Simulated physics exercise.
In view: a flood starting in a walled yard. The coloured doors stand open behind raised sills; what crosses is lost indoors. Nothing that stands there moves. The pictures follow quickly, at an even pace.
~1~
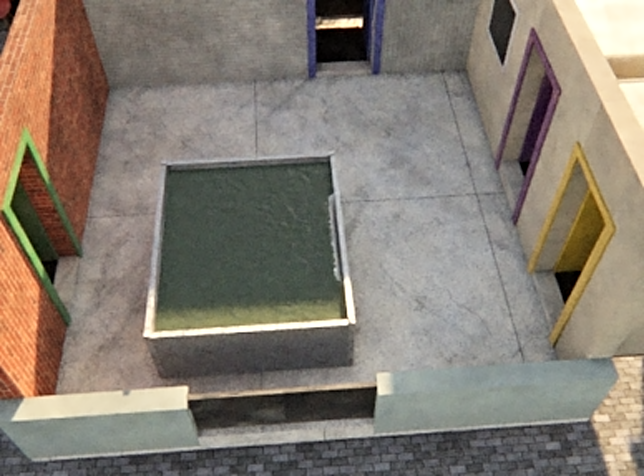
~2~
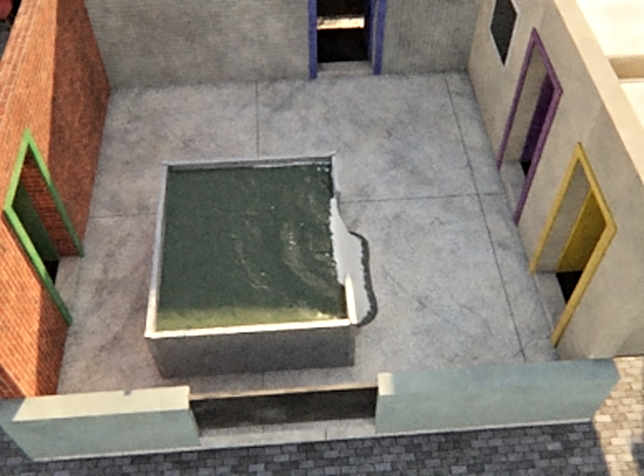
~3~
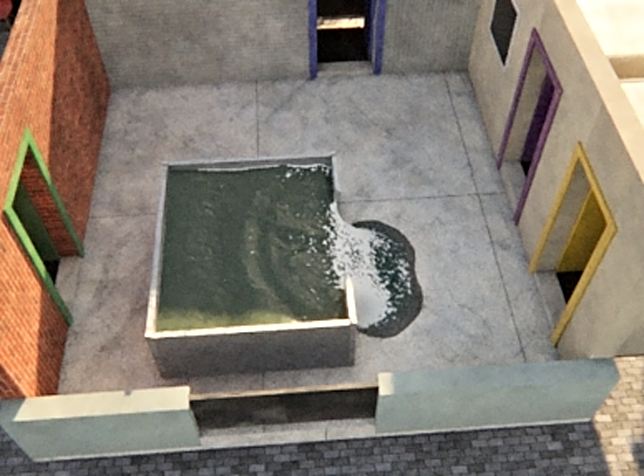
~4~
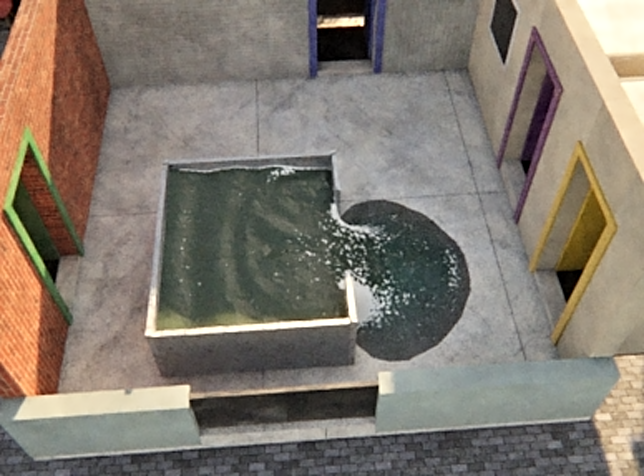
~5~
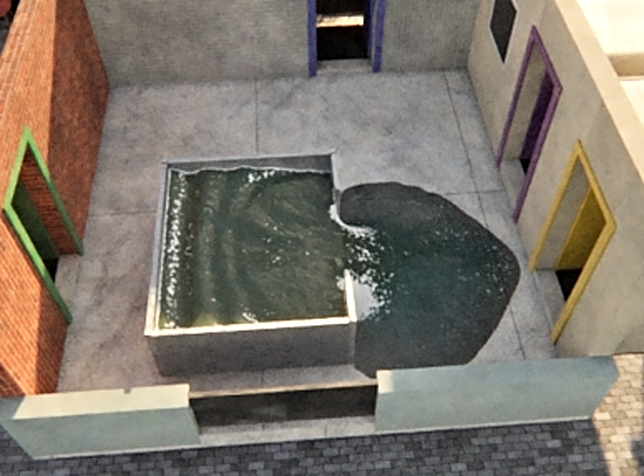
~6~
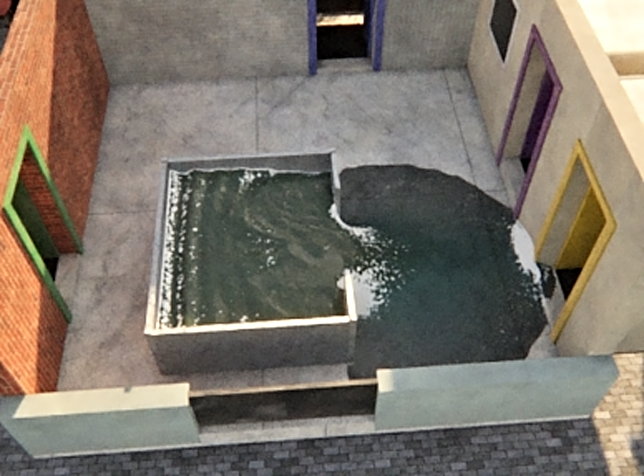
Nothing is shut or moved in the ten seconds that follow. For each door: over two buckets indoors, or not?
One by one: The blue door floods; the purple door floods; the green door floods; the yellow door floods.
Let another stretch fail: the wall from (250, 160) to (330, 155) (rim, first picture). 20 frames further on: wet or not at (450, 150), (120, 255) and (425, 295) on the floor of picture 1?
In that order: Covered, awash, no water.
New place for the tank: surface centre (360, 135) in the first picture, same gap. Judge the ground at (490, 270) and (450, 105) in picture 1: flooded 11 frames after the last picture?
In turn: Flooded, under water.
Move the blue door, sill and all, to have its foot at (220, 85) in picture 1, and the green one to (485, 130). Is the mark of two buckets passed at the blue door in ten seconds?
One by one: The blue one keeps below it.
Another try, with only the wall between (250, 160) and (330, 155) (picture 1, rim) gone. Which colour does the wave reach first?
That is the blue door.
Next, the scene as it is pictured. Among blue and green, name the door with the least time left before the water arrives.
It is the one in blue.
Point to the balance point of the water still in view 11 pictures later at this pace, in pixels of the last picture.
Close to (335, 264).
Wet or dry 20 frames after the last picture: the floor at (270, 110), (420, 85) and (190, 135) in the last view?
One after the other: Covered, covered, dry.
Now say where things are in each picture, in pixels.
In the first frame, still water in the water tank at (250, 240).
In the second frame, water pours out at (339, 260) and has run to (362, 320).
In the third frame, the front is at (411, 312), out from the gap at (339, 263).
In the fourth frame, the front is at (459, 259), out from the gap at (339, 263).
In the fifth frame, the front is at (514, 270), out from the gap at (339, 261).
In the sixth frame, the front is at (550, 279), out from the gap at (339, 261).
A moment on, water covers 30 % of the floor; the blue door not reached, the purple door under two buckets in, the green door not reached, the yellow door far over two buckets in.
Next, water covers 35 % of the floor; the blue door not reached, the purple door over two buckets in, the green door not reached, the yellow door far over two buckets in.
Then, water covers 55 % of the floor; the blue door under two buckets in, the purple door far over two buckets in, the green door not reached, the yellow door far over two buckets in.
Later, water covers 90 % of the floor; the blue door over two buckets in, the purple door far over two buckets in, the green door wet at the sill, nothing in, the yellow door far over two buckets in.
In the end, water covers 100 % of the floor; the blue door over two buckets in, the purple door far over two buckets in, the green door over two buckets in, the yellow door far over two buckets in.
